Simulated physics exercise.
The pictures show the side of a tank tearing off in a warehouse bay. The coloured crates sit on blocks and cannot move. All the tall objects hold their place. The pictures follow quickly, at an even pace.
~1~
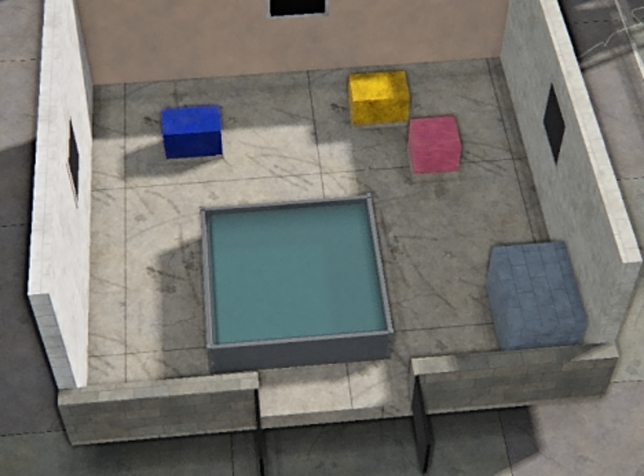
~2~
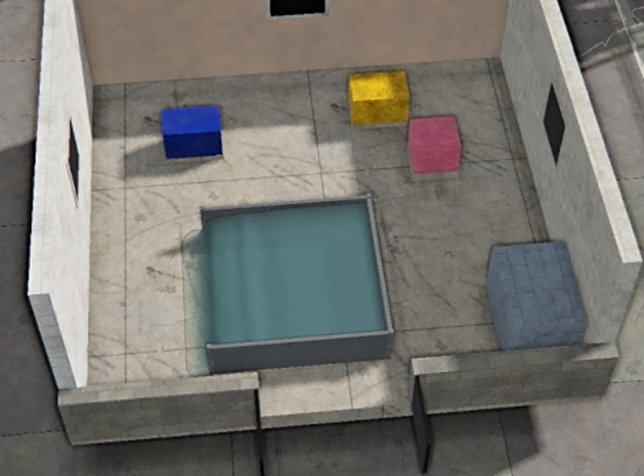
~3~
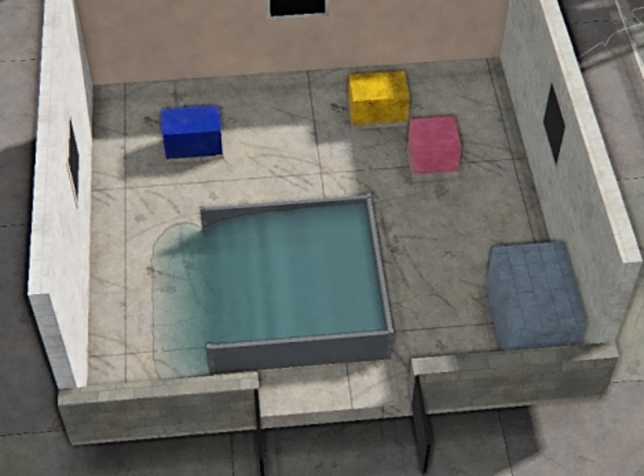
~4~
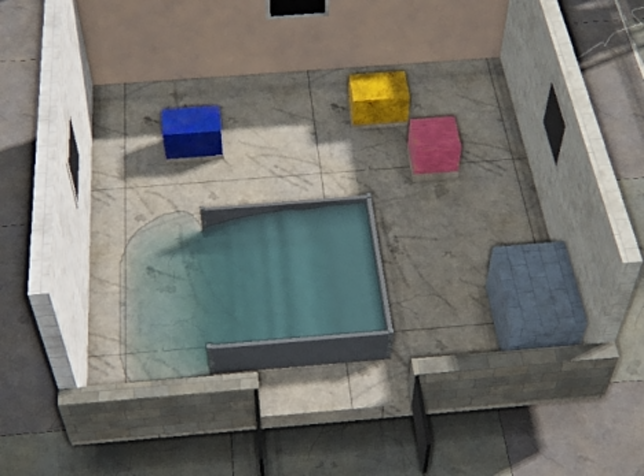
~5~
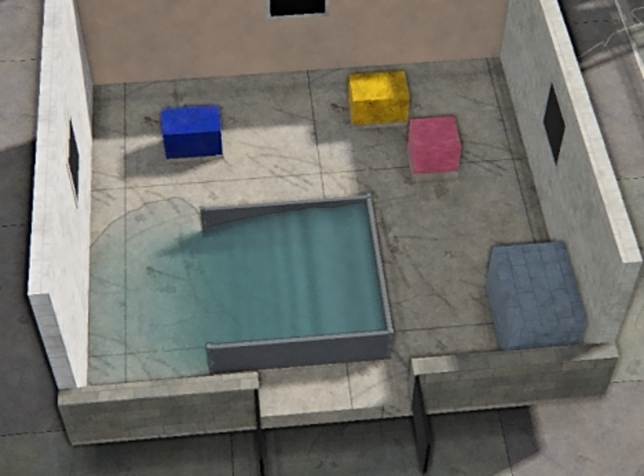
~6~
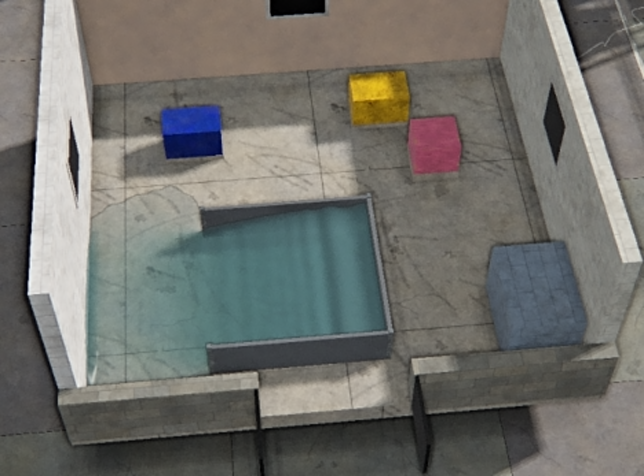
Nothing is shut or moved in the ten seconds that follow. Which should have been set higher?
In the end: The pink crate keeps dry; the blue crate is soaked; the yellow crate is soaked.
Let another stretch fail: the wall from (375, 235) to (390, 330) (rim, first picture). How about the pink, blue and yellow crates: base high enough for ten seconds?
In short: The pink crate is wetted; the blue crate ends up wet; the yellow crate takes water.
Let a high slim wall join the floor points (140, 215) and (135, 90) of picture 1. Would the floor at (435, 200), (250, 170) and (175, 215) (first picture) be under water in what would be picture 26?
In turn: Clear, awash, covered.
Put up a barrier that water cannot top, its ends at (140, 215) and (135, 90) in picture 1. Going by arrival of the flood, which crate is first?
That is the crate marked blue.
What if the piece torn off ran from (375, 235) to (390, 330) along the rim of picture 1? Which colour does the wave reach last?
Last comes the one in blue.
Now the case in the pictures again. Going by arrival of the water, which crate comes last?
I say the crate marked pink.
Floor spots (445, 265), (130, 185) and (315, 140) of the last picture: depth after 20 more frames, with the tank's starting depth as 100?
Roughly 0, 25 and 0 per cent, in turn.
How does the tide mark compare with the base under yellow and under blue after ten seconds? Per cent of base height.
About 200 and 230 per cent.
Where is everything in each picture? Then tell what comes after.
In the first frame, the open tank at (293, 272) is whole and still.
In the second frame, water pours out at (210, 294) and has run to (201, 232).
In the third frame, water pours out at (210, 295) and has run to a hidden place.
In the fourth frame, the front is at a hidden place, out from the gap at (210, 296).
In the fifth frame, water pours out at (210, 296) and has run to a hidden place.
In the sixth frame, water pours out at (210, 296) and has run to a hidden place.
A moment on, water covers 20 % of the floor; the pink crate not reached, the blue crate not reached, the yellow crate not reached.
Next, water covers 25 % of the floor; the pink crate not reached, the blue crate water round its plinth, the yellow crate not reached.
Then, water covers 45 % of the floor; the pink crate not reached, the blue crate water round its plinth, the yellow crate not reached.
Later, water covers 80 % of the floor; the pink crate water round its plinth, the blue crate water round its plinth, the yellow crate water round its plinth.
In the end, water covers 100 % of the floor; the pink crate stayed above the water, the blue crate was topped, the yellow crate was topped.
